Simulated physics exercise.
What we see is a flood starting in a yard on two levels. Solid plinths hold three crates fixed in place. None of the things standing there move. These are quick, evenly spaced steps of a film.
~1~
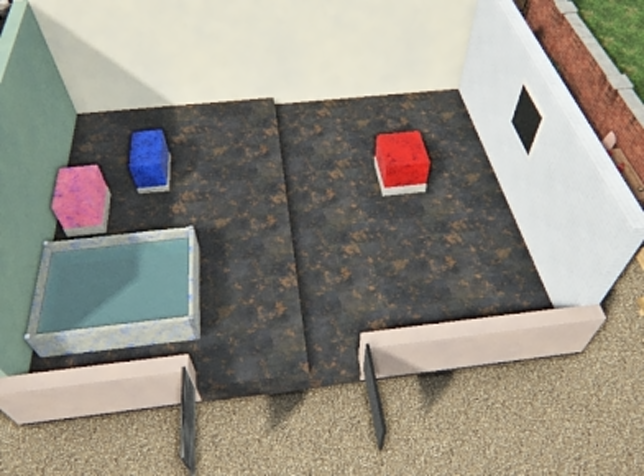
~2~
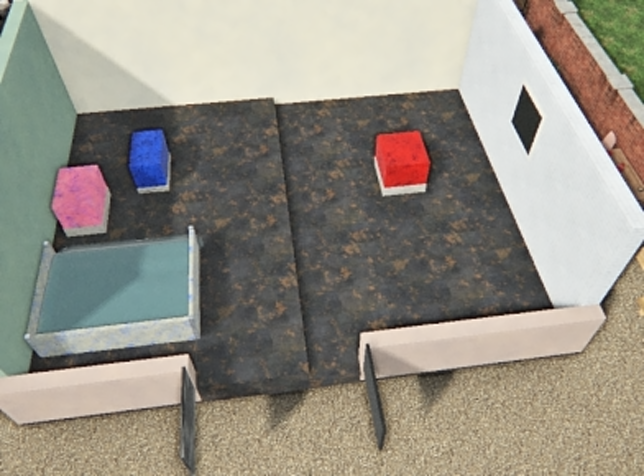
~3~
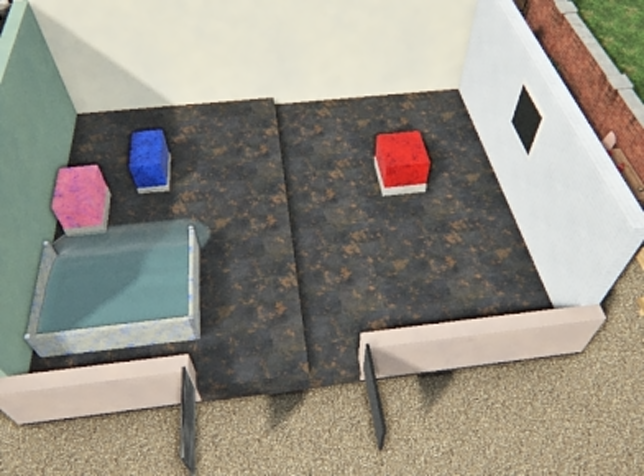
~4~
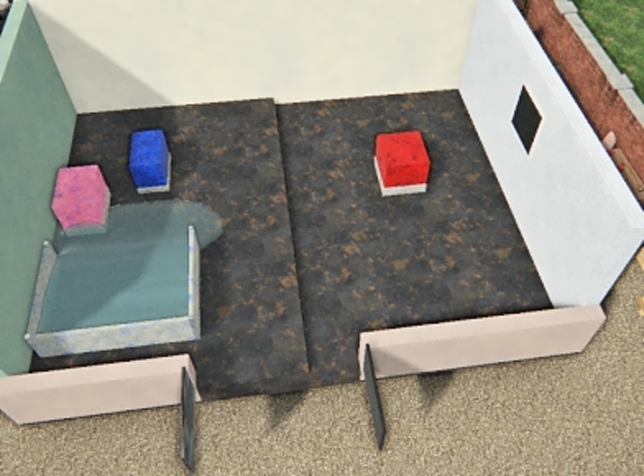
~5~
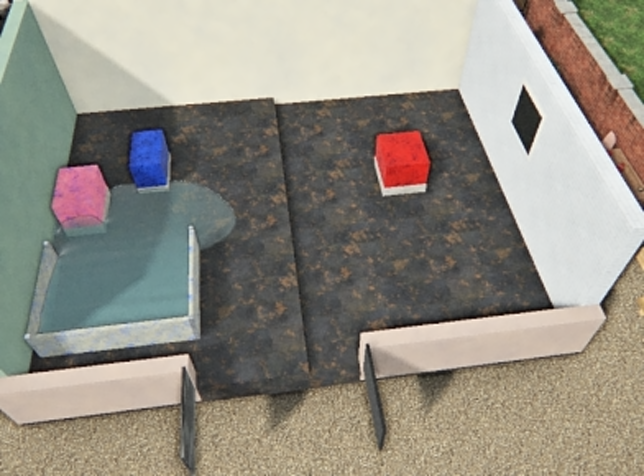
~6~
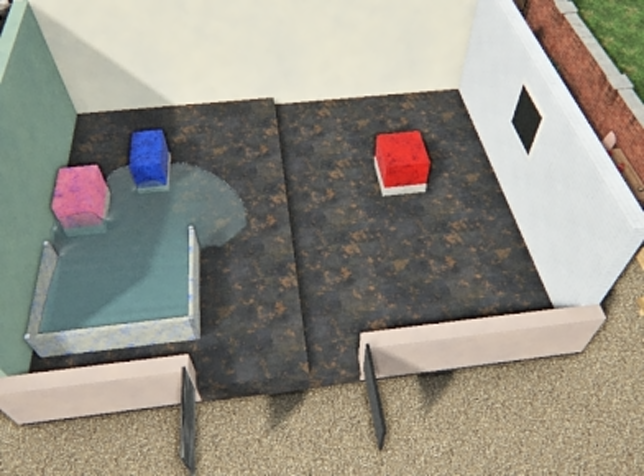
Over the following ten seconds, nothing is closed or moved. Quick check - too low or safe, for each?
Pink crate too low; red crate safe; blue crate too low.
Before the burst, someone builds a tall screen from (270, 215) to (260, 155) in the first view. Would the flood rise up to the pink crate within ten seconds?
My reading: Pink crate gets wet.
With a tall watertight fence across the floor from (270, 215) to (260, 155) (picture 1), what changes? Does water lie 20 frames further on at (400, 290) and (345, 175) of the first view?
Untouched, untouched.
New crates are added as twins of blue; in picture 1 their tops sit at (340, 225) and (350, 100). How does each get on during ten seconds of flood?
Crate one avoids the flood; crate two is touched by the flood.
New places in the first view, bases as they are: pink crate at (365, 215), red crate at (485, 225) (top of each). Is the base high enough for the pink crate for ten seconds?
Result - the pink crate avoids the flood.
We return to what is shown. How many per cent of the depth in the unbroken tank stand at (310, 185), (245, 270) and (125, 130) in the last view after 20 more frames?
Taking the places in turn, I get roughly 6, 0 and 25 percent.
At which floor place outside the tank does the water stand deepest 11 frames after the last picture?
(86, 116).
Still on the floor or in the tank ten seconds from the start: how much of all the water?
I make it around 98 per cent.
A moment on, water covers 20 % of the floor; the pink crate water round its plinth, the red crate not reached, the blue crate water round its plinth.
Next, water covers 35 % of the floor; the pink crate water round its plinth, the red crate not reached, the blue crate water round its plinth.
Then, water covers 55 % of the floor; the pink crate water round its plinth, the red crate water round its plinth, the blue crate water round its plinth.
Later, water covers 70 % of the floor; the pink crate water round its plinth, the red crate water round its plinth, the blue crate water round its plinth.
In the end, water covers 85 % of the floor; the pink crate was topped, the red crate stayed above the water, the blue crate was topped.
